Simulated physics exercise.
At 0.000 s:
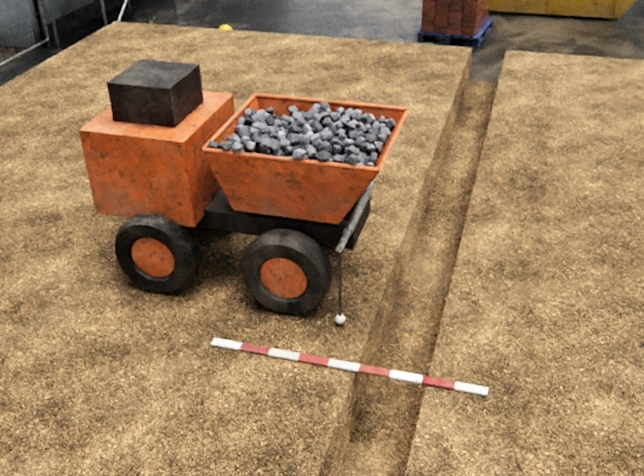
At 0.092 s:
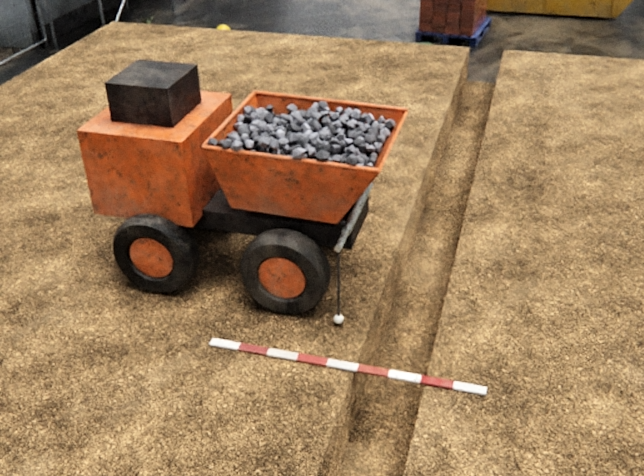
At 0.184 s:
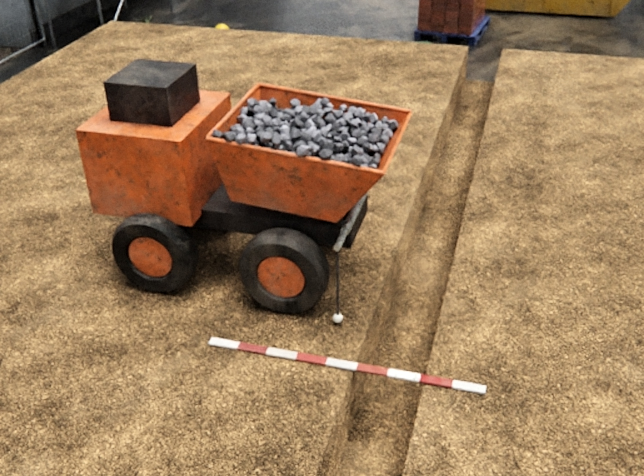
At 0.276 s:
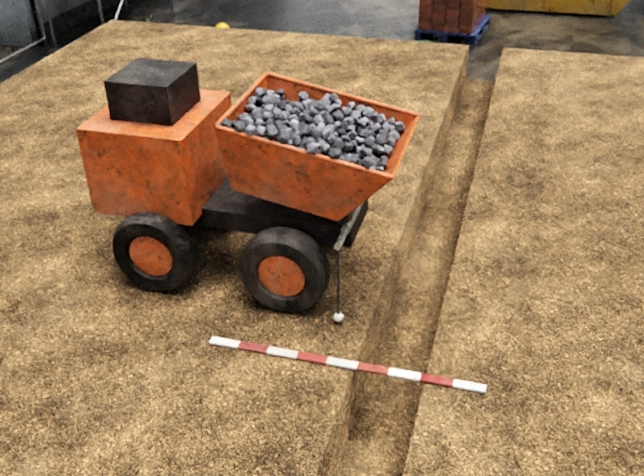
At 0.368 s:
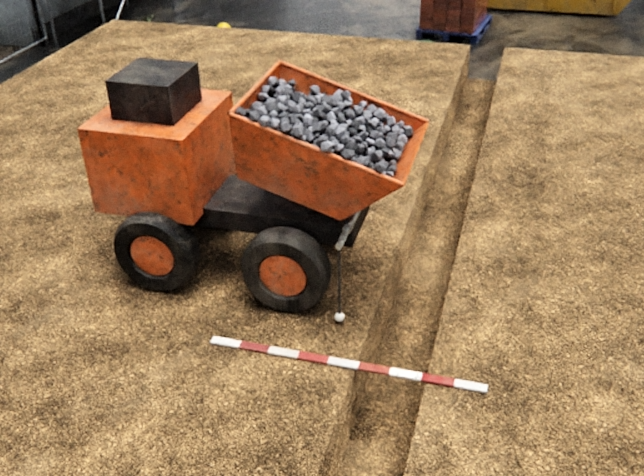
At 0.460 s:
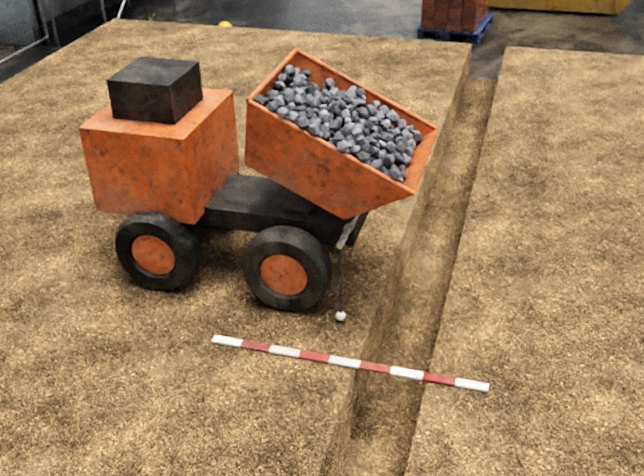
An orange and black dumper stood still beside a straight trench, its skip full of grey stones, and then the skip's left end rose smoothly, tilting the load down toward the right.
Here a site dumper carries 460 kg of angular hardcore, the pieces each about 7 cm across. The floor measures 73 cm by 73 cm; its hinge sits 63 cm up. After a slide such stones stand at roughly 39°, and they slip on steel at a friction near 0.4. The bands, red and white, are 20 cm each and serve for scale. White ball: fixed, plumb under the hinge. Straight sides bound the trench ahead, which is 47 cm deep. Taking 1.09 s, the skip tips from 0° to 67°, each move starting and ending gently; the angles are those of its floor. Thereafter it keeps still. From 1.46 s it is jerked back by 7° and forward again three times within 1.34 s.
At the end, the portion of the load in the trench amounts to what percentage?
It amounts to roughly 10 per cent.
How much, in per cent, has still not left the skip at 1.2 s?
Some 85 percent of the load is still in there.
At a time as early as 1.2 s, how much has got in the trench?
Some 0 per cent of the load by that point.
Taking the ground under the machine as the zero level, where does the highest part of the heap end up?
Some 24 cm above that level.
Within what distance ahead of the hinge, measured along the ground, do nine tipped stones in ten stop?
Around 140 centimetres.
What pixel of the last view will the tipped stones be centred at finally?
Roughly (494, 295), I'd say.
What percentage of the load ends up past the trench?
Around 45 percent of the load.
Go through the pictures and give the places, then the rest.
The skip is at 0°, its lip at (379, 170); the top of the load is at (295, 119), in the first picture.
The skip is at 1°, its lip at (379, 171); the top of the load is at (277, 117); the stones move at 0.3 m/s on average, in the second picture.
Lip at (383, 173), floor tilted 5°, highest stones at (278, 111); the stones move at 0.5 m/s on average, in the third picture.
The skip is at 11°, its lip at (392, 178); the top of the load is at (268, 101); the stones move at 0.7 m/s on average, in the fourth picture.
Lip at (403, 185), floor tilted 18°, highest stones at (278, 90); the stones move at 0.8 m/s on average, in the fifth picture.
Lip at (414, 194), floor tilted 26°, highest stones at (290, 78); the stones move at 0.9 m/s on average, in the sixth picture.
After 0.8 s the floor is at 57°; 100 % in the skip; the foremost stones are at (432, 209).
After 1.2 s the floor is at 67°; 87 % in the skip, 12 % past the trench; the foremost stones are at (496, 308).
After 3.2 s the floor is at 67°; 50 % in the skip, 4 % in the trench, 46 % past the trench; the foremost stones are past the picture's edge.
After 5.8 s the floor is at 67°; 46 % in the skip, 8 % in the trench, 46 % past the trench; the foremost stones are past the picture's edge.
